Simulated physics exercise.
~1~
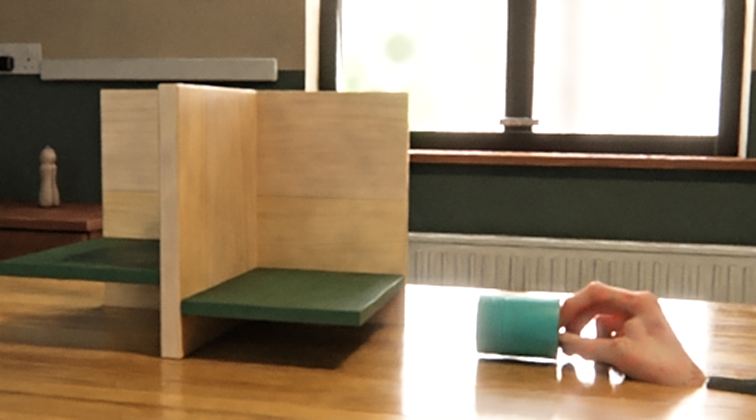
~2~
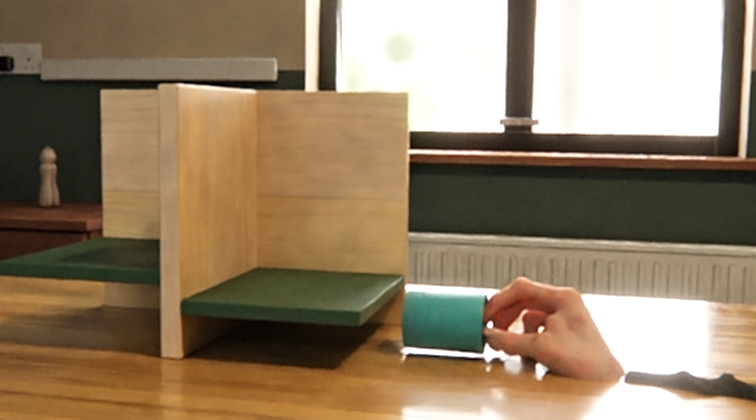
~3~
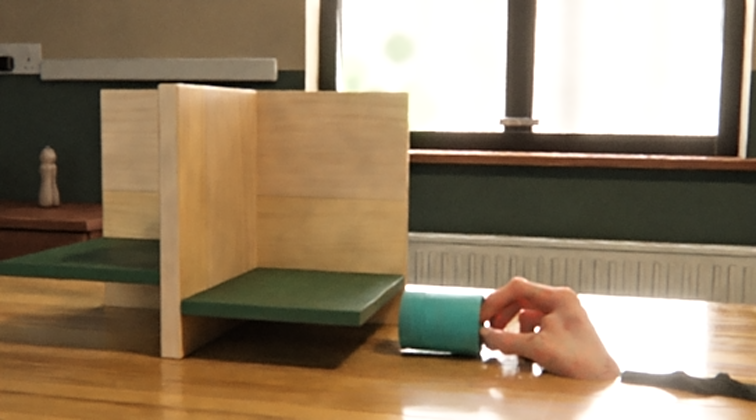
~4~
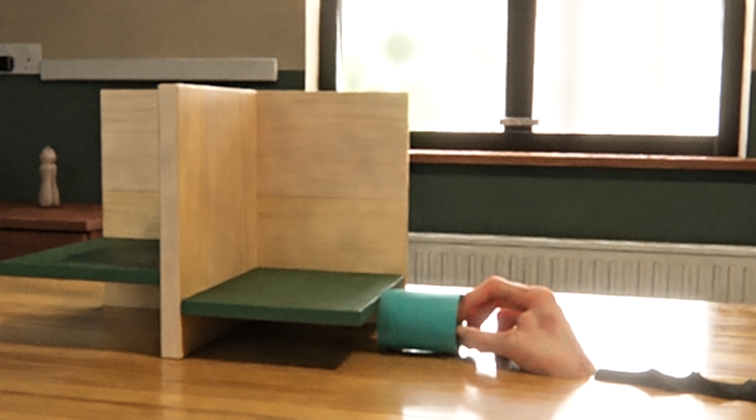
A turquoise cylinder lying on its side is pushed left across a wooden table by a hand toward the low green shelf of a wooden stand, pauses near the opening, then shifts slightly farther and ends against the shelf's edge, still held.
